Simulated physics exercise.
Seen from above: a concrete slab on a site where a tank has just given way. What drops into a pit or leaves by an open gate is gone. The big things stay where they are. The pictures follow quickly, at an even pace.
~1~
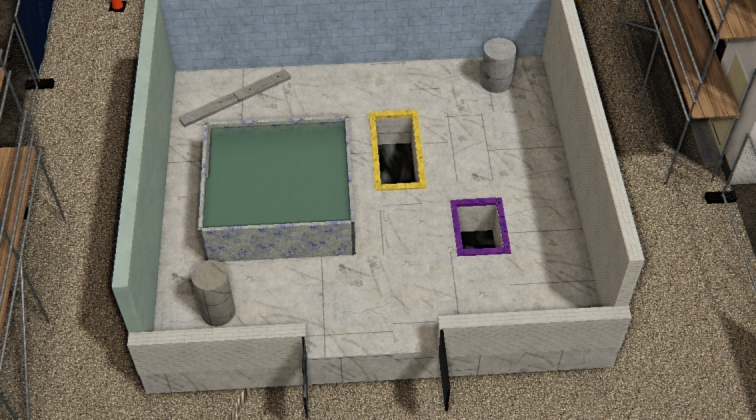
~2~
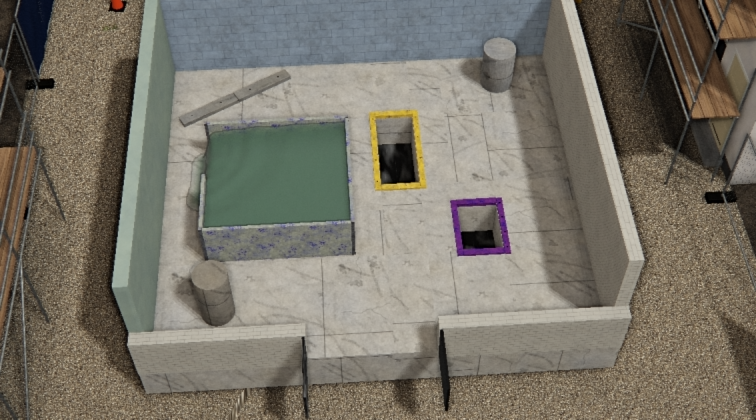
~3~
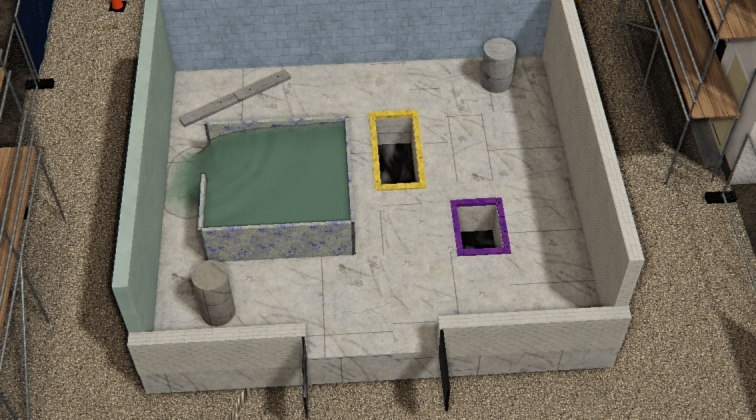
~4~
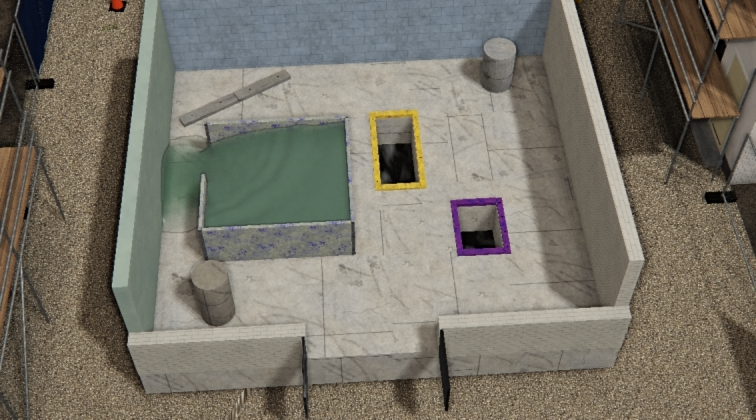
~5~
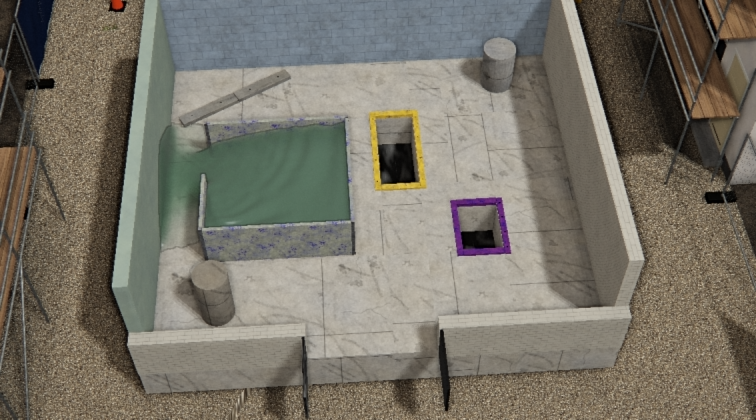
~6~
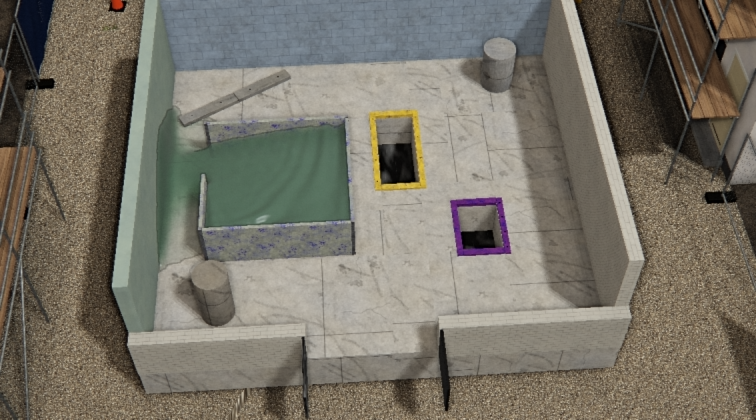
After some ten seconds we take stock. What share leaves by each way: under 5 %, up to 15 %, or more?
In the end: The gate takes under 5 %; the purple pit takes between 5 and 15 %; the yellow pit takes between 5 and 15 %.
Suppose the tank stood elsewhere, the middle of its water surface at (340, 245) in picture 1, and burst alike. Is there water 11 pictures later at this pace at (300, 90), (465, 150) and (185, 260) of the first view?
In that order: No water, not flooded, covered.
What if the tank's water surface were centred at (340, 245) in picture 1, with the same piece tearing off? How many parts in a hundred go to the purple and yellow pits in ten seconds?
Roughly, in per cent: Purple 0, yellow 4.
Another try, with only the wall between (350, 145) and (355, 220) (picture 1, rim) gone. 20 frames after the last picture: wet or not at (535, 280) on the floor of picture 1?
Answer: Under water.
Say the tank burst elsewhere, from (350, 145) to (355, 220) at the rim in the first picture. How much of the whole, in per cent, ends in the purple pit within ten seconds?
Per cent: Purple 35.
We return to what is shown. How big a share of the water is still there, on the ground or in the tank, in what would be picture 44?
I make it 94 per cent.
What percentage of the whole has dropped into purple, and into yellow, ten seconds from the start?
About 6 and 8 per cent.
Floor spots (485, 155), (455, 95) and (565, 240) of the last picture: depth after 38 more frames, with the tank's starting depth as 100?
In that order: 2, 6 and 12 per cent.
A moment on, water covers 15 % of the floor; the gate 0 %, the purple pit 0 %, the yellow pit 0 %.
Next, water covers 30 % of the floor; the gate 0 %, the purple pit 0 %, the yellow pit 0 %.
Then, water covers 55 % of the floor; the gate 0 %, the purple pit 0 %, the yellow pit 0 %.
Later, water covers 90 % of the floor; the gate 1 %, the purple pit 1 %, the yellow pit 4 %.
In the end, water covers 100 % of the floor; the gate 2 %, the purple pit 7 %, the yellow pit 8 %.
